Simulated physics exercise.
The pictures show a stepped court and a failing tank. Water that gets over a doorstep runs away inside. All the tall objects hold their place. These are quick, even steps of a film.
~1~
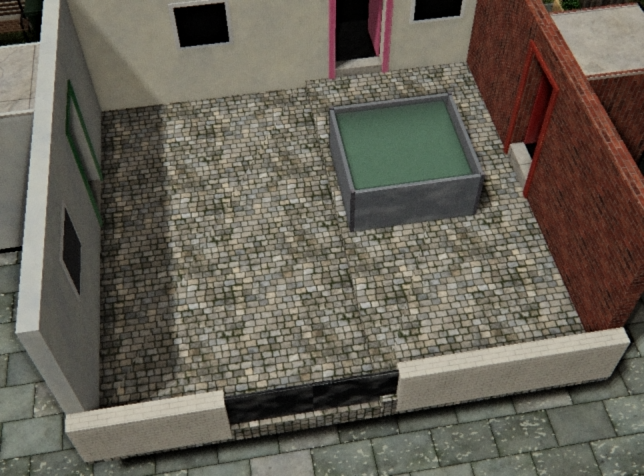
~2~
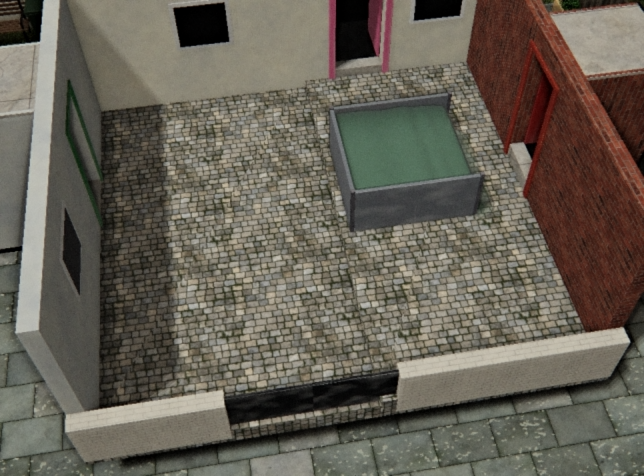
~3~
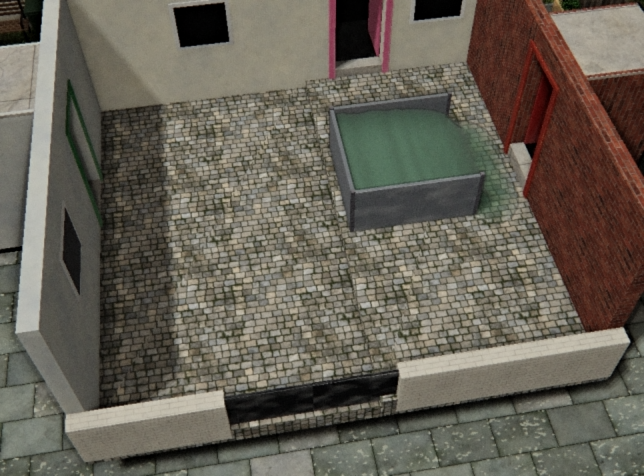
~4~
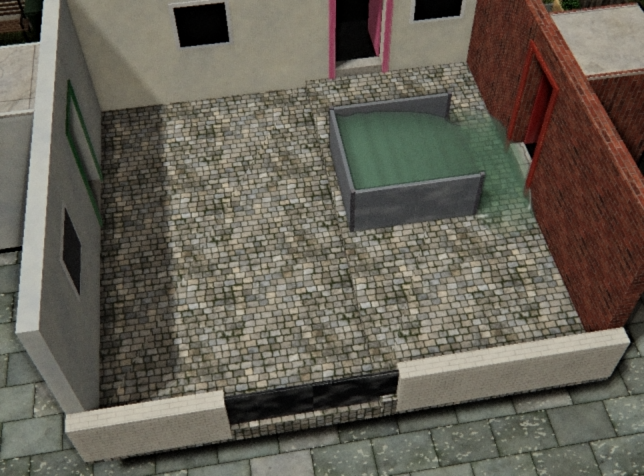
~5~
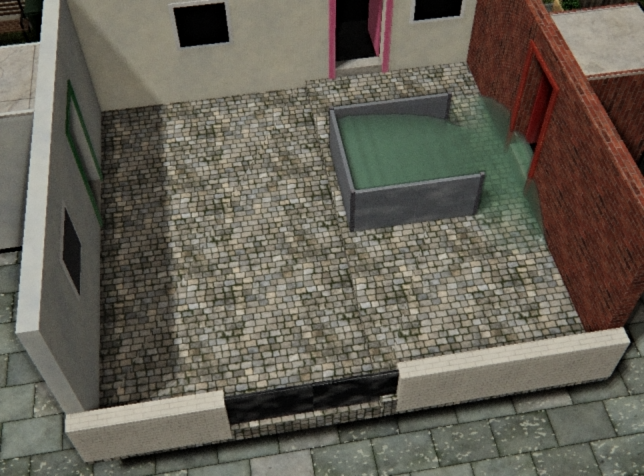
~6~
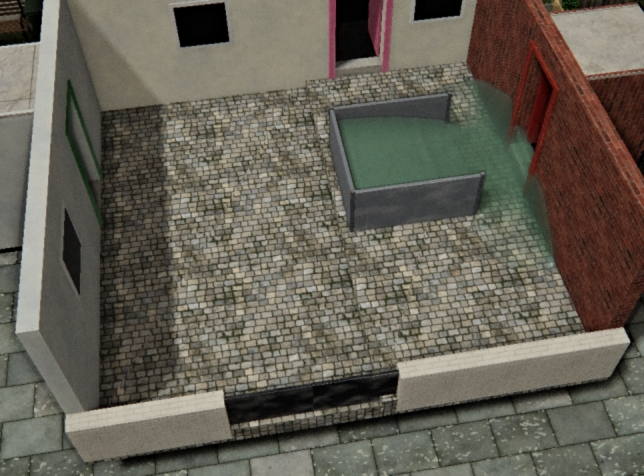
A grey tank opens on its right side and green water spreads across the paving to the red wall.
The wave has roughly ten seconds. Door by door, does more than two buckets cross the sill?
In the end: The pink door stays under that; the red door takes more than that; the green door takes more than that.
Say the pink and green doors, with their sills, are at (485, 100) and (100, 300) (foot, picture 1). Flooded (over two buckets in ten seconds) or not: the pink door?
Then: The pink one is over.
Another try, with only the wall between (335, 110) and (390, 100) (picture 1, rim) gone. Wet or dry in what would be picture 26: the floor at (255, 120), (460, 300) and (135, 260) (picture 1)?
In that order: Covered, no water, flooded.
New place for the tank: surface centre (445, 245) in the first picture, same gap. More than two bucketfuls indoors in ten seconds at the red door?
Then: The red door lets less in.
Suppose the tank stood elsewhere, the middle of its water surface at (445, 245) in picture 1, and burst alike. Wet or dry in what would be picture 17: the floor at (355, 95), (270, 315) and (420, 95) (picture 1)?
In turn: Covered, dry, flooded.
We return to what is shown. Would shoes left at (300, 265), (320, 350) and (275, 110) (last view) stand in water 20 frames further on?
In that order: No water, awash, flooded.
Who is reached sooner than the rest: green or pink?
First comes the pink one.
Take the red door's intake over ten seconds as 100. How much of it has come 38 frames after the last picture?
About 100 per cent.
A moment on, water covers 15 % of the floor; the pink door not reached, the red door far over two buckets in, the green door not reached.
Next, water covers 30 % of the floor; the pink door wet at the sill, nothing in, the red door far over two buckets in, the green door not reached.
Then, water covers 55 % of the floor; the pink door wet at the sill, nothing in, the red door far over two buckets in, the green door not reached.
Later, water covers 90 % of the floor; the pink door wet at the sill, nothing in, the red door far over two buckets in, the green door under two buckets in.
In the end, water covers 95 % of the floor; the pink door wet at the sill, nothing in, the red door far over two buckets in, the green door over two buckets in.
